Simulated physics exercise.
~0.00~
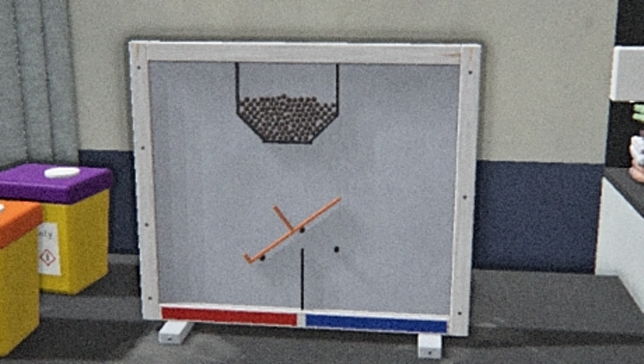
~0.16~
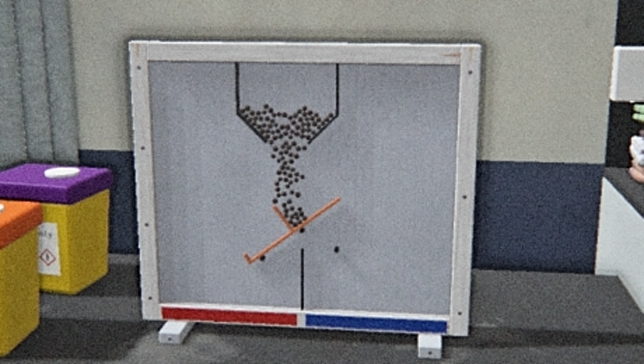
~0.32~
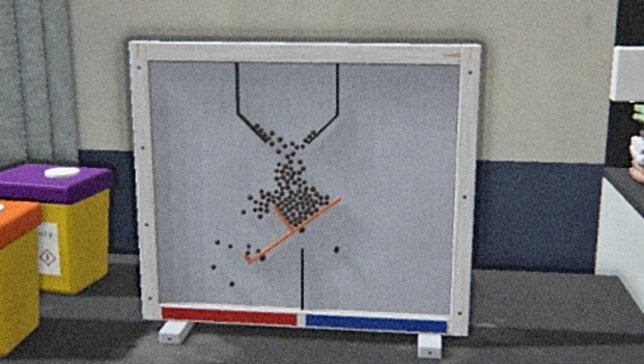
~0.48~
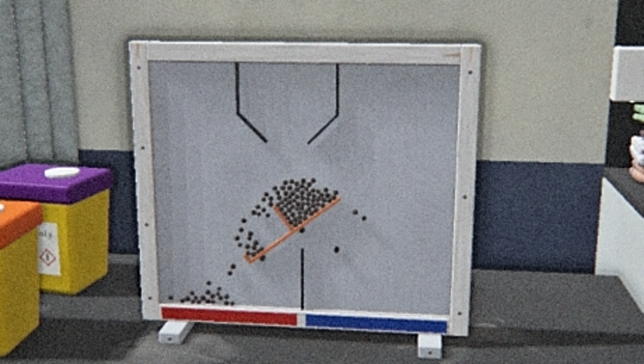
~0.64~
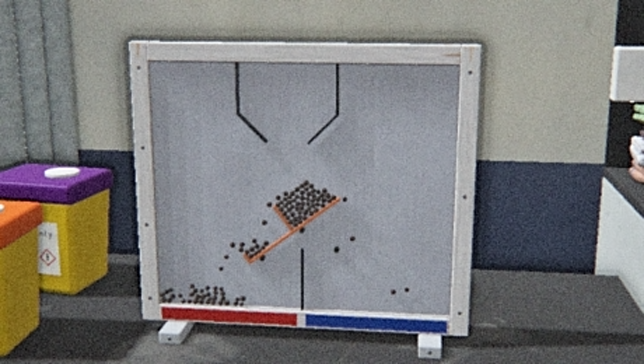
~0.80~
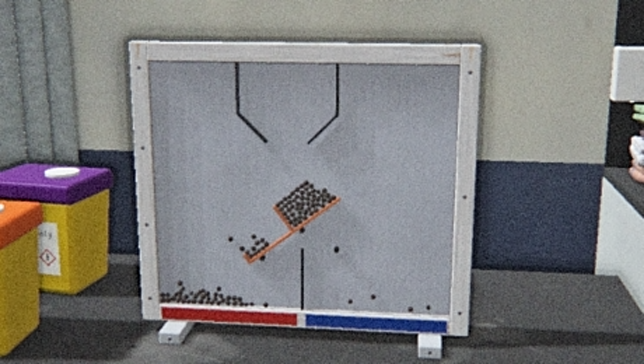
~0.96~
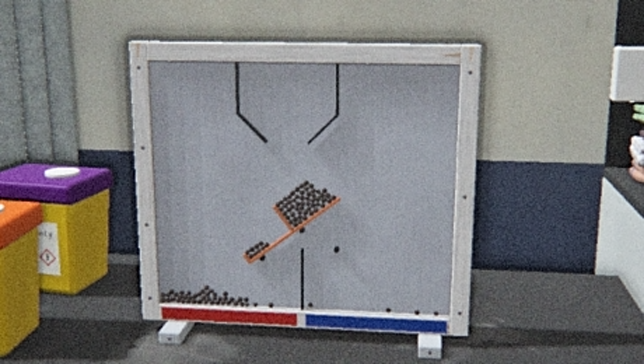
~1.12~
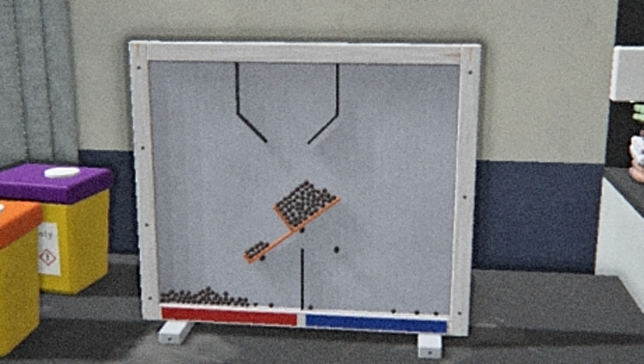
Dark round pellets dropping from a hopper onto a tilted orange tray, many spilling left above red tape, most staying on the tray.
